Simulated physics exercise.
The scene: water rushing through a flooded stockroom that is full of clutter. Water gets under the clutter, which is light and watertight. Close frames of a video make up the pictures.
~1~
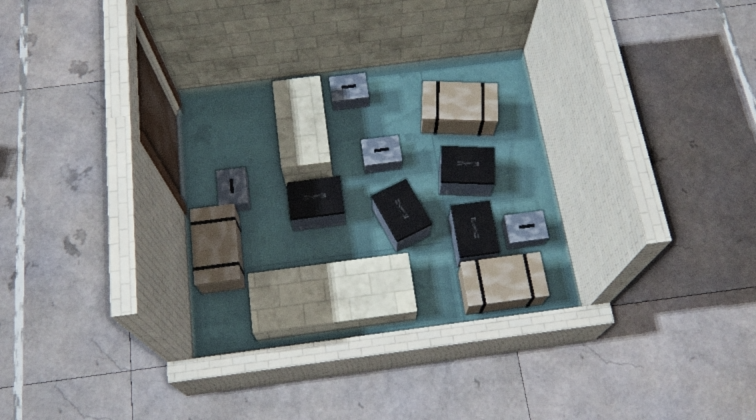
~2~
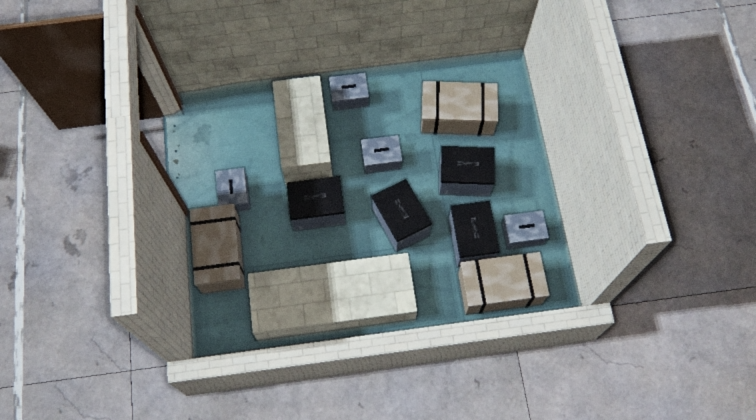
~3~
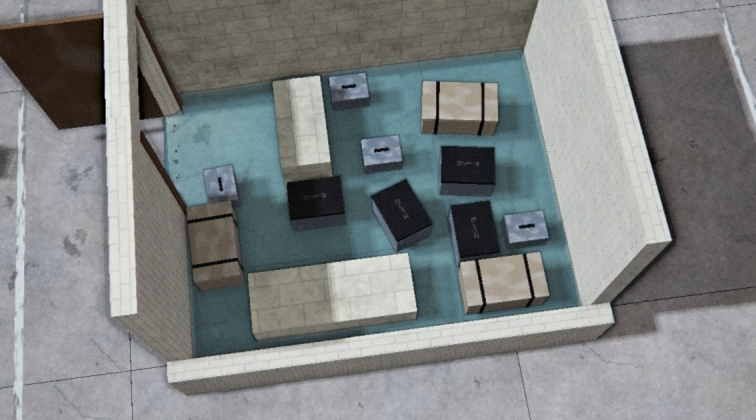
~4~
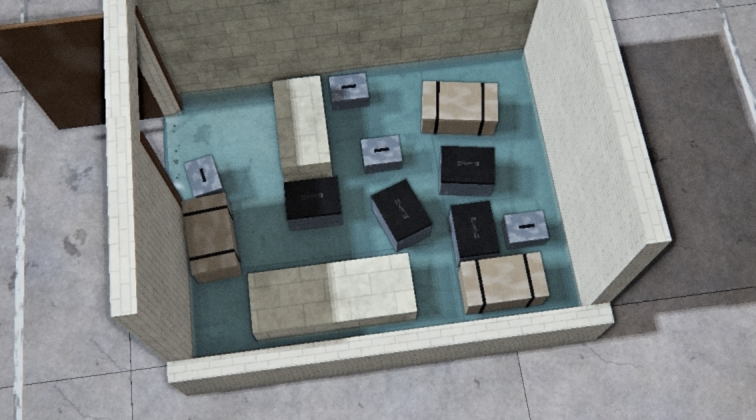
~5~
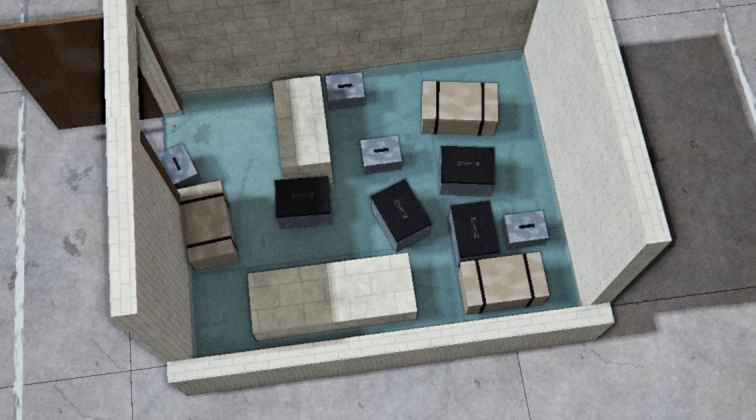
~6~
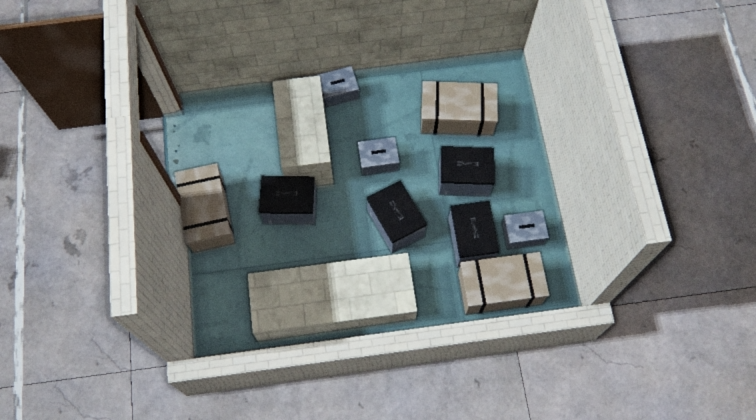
To begin with, boxes and strapped crates sit in shallow teal water inside a walled room as a brown door on the left swings outward. A small grey box then drifts up and left out of view behind the wall, while the nearby crate turns slightly and a black box slides left.
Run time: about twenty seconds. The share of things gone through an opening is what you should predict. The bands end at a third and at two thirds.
My guess is that a middling share is carried off, one to two thirds.
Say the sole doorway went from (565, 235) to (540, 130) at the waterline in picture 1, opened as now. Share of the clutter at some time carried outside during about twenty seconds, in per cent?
About 90 %.
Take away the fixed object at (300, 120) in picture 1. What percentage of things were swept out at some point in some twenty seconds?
My guess is close to 70 per cent of them.
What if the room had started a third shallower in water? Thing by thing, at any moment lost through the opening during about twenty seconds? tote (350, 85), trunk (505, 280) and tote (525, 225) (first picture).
Result per object, as listed: Retained / retained / retained.
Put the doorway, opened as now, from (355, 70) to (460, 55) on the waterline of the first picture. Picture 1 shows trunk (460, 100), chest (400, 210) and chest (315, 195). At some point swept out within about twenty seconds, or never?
Note - 1: Escaped; 2: Escaped; 3: Escaped.
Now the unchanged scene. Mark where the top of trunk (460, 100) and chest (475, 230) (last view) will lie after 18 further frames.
Expect the tops close to (400, 111) and (343, 229).
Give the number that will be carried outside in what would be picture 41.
The answer here is 6.
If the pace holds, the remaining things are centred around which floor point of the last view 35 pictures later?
The average lies close to (347, 173).
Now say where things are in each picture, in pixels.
A trunk at (214, 244) floats; a chest at (315, 197) floats; 0 of 11 have shifted, in the first frame.
A trunk at (214, 243), afloat; a chest at (315, 197), afloat; 0 of 11 have shifted, in the second frame.
A trunk at (212, 241) floats, close to its start; a chest at (315, 197) floats; 1 of 11 have shifted, in the third frame.
A trunk at (209, 233) floats, close to its start; a chest at (312, 197) floats, close to its start; 2 of 11 have shifted, in the fourth frame.
A trunk at (205, 220) floats, close to its start; a chest at (302, 196), afloat, close to its start; 3 of 11 have shifted, in the fifth frame.
A trunk at (202, 202), afloat, a stride from its start; a chest at (287, 194) floats, close to its start; 5 of 11 have shifted, in the sixth frame.
A moment on, 2 of 11 are out; 9 afloat.
Next, 5 of 11 are out; 6 afloat.
Later, 6 of 11 are out; 5 afloat.
In the end, 7 of 11 are out; 4 afloat.
